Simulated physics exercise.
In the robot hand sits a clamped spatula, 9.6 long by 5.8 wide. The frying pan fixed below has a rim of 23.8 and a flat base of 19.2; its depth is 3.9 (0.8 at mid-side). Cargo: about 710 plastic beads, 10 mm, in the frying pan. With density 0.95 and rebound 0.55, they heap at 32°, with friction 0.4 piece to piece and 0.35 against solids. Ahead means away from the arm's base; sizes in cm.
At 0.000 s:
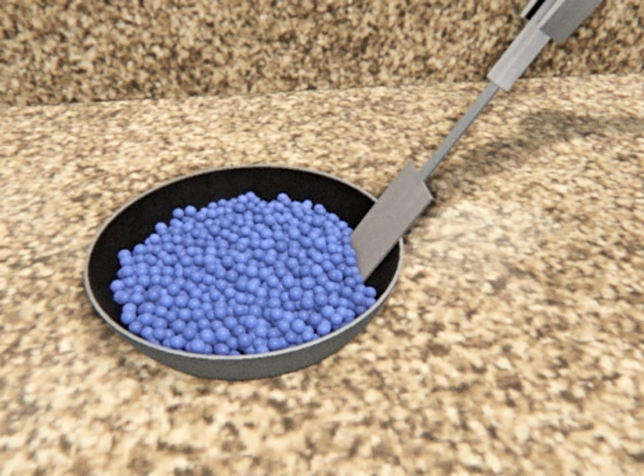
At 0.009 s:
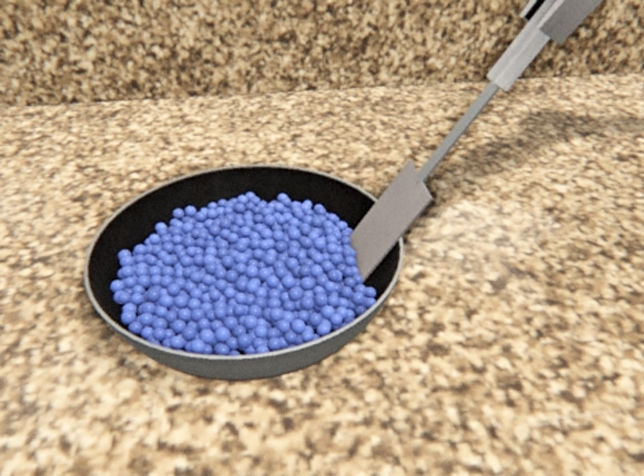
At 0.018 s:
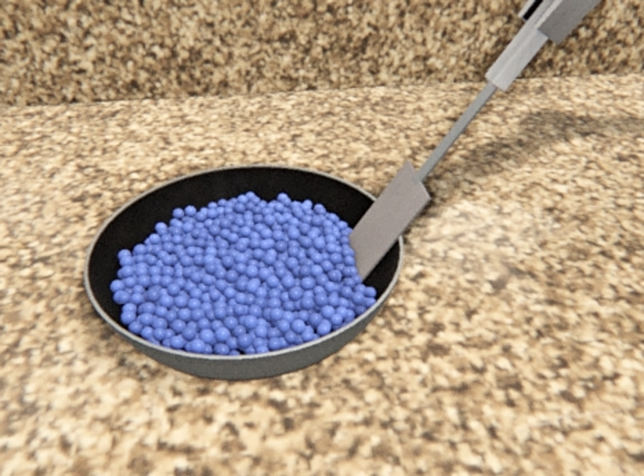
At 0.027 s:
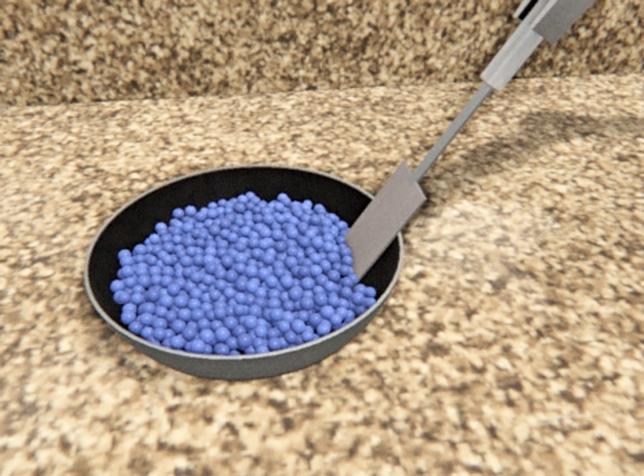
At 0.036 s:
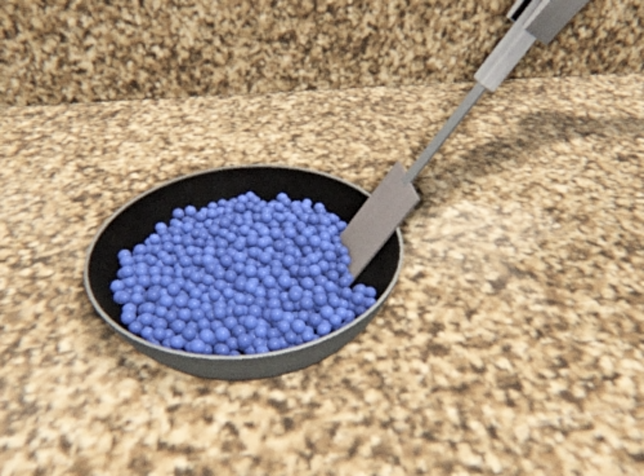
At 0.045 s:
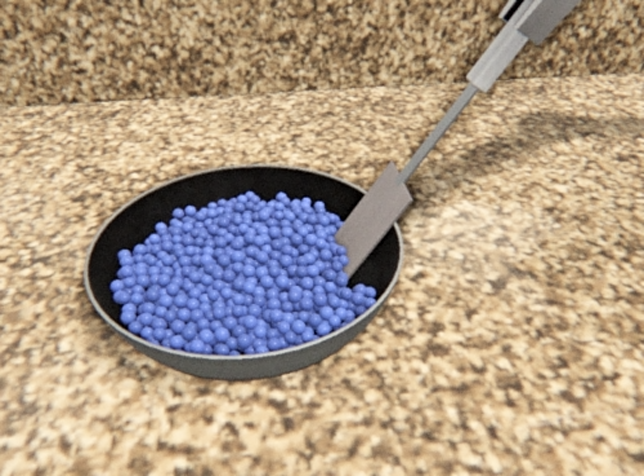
In this clip, a spatula clamped in a robot hand rests at a slant inside the right edge of a frying pan heaped with blue beads, then shifts slightly left while the beads stay almost still.
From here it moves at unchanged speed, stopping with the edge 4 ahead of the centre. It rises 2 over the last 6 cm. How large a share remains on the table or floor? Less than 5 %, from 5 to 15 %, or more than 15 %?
Less than 5 %.
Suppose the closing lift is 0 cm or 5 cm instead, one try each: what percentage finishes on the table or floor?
Roughly 0 per cent, then 0 per cent.
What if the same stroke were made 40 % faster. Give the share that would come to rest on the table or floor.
In that case, close to 0 per cent.
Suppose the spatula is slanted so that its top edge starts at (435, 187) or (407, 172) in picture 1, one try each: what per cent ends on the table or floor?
Some 0 and 0 per cent.
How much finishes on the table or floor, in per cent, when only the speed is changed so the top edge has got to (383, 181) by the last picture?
Near 10 in a hundred.
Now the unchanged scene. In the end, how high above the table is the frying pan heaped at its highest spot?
Height at the end: Around 4.5 cm.
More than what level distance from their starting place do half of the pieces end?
It works out to roughly 1 cm.
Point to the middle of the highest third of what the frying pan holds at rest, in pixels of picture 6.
Near (169, 262).
After 0.11 s, sloping 57°, highest piece 4 above the table; 708 in the frying pan.
After 0.17 s, sloping 57°, highest piece 6 above the table; 708 in the frying pan.
After 0.40 s, sloping 57°, highest piece 4 above the table; 708 in the frying pan.
After 1.45 s, sloping 57°, highest piece 4 above the table; 708 in the frying pan.
In the end, 708 in the frying pan. That is 0 % on the table or floor.
